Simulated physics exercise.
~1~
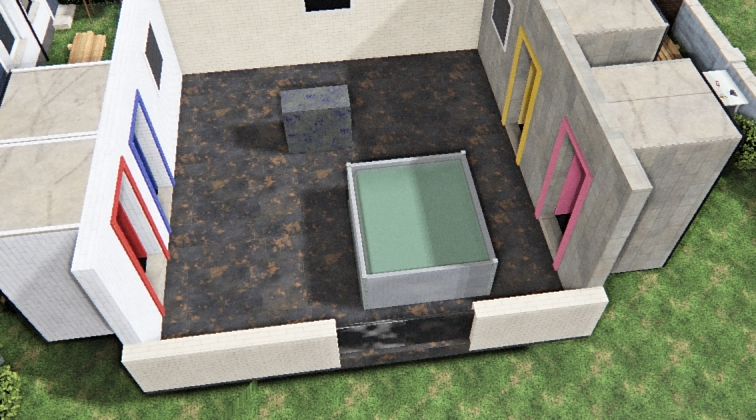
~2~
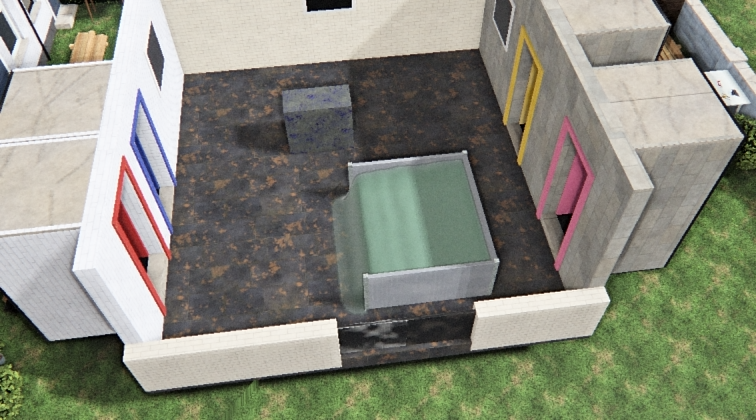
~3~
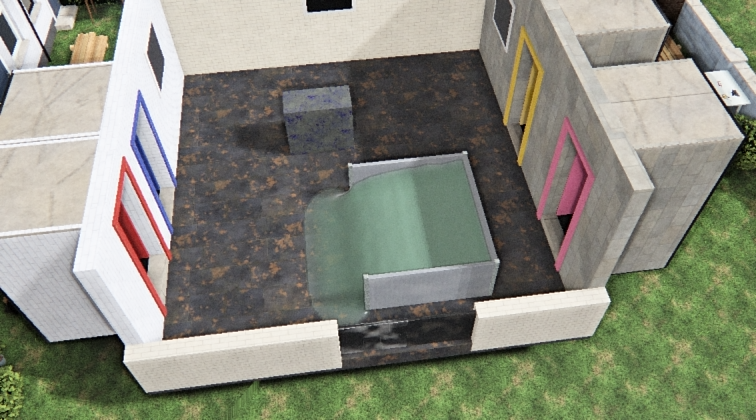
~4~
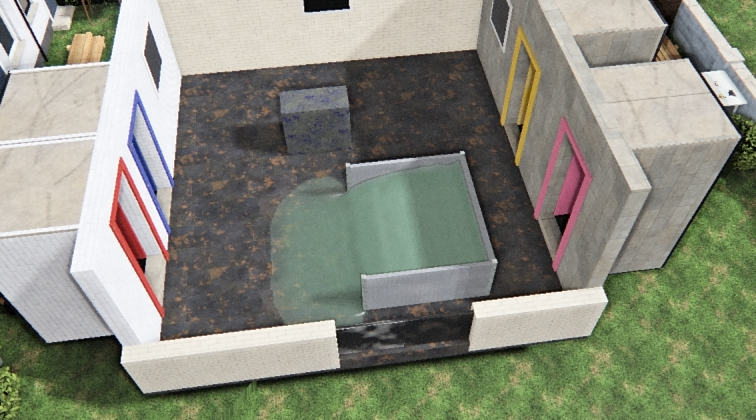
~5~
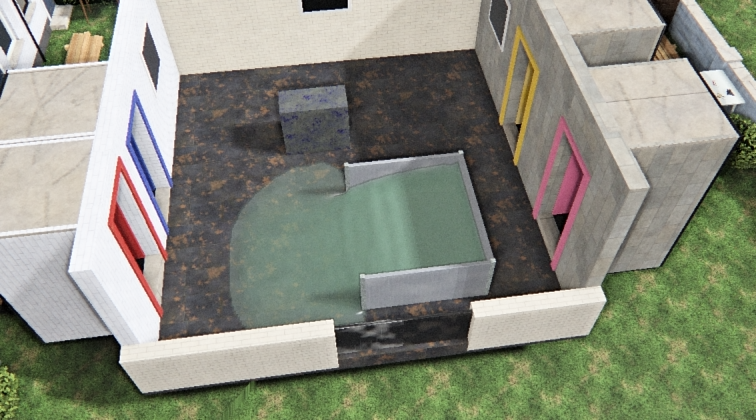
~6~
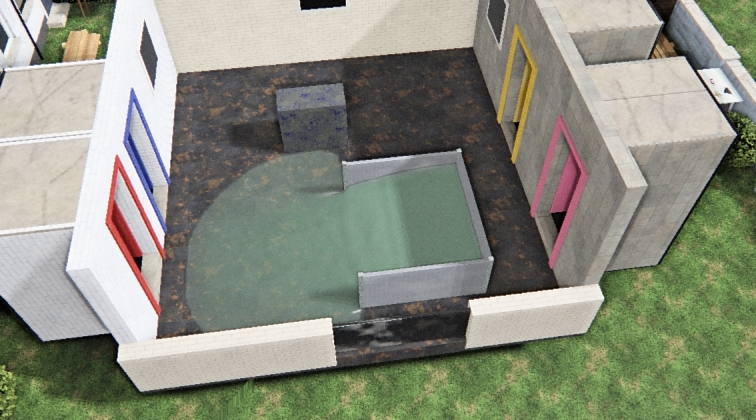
Green water pouring from the opened left side of a tank, spreading leftward across the dark floor of a walled court.
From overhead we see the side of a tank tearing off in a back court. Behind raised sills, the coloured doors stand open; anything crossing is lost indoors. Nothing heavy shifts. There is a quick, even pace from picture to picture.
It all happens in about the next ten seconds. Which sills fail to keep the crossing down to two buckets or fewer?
Outcome: The blue door will top two buckets; the red door will top two buckets; the yellow door will top two buckets; the pink door will not top two buckets.
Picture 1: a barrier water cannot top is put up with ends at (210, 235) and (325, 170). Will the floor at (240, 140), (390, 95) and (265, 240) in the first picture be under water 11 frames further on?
Results in order: Bone-dry / bone-dry / swamped.
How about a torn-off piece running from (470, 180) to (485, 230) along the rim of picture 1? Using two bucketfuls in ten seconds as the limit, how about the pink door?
At the pink door, the flow beats the threshold.
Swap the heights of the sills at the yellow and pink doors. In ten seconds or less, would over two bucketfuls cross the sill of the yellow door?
My take: The yellow door never reaches it.
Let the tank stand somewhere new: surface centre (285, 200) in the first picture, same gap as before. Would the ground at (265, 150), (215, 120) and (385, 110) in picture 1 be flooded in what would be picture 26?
Readings in order: No flood; flood; no flood.
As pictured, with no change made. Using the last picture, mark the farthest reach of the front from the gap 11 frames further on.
Close to (177, 91).
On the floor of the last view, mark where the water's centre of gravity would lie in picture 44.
Centre of mass: Roughly (304, 185).
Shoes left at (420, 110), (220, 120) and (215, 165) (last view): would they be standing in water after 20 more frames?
The three points read clear, soaked through and soaked through.
A moment on, water covers 40 % of the floor; the blue door over two buckets in, the red door over two buckets in, the yellow door not reached, the pink door not reached.
Next, water covers 40 % of the floor; the blue door far over two buckets in, the red door far over two buckets in, the yellow door not reached, the pink door not reached.
Then, water covers 50 % of the floor; the blue door far over two buckets in, the red door far over two buckets in, the yellow door not reached, the pink door not reached.
Later, water covers 80 % of the floor; the blue door far over two buckets in, the red door far over two buckets in, the yellow door not reached, the pink door wet at the sill, nothing in.
In the end, water covers 100 % of the floor; the blue door far over two buckets in, the red door far over two buckets in, the yellow door over two buckets in, the pink door wet at the sill, nothing in.
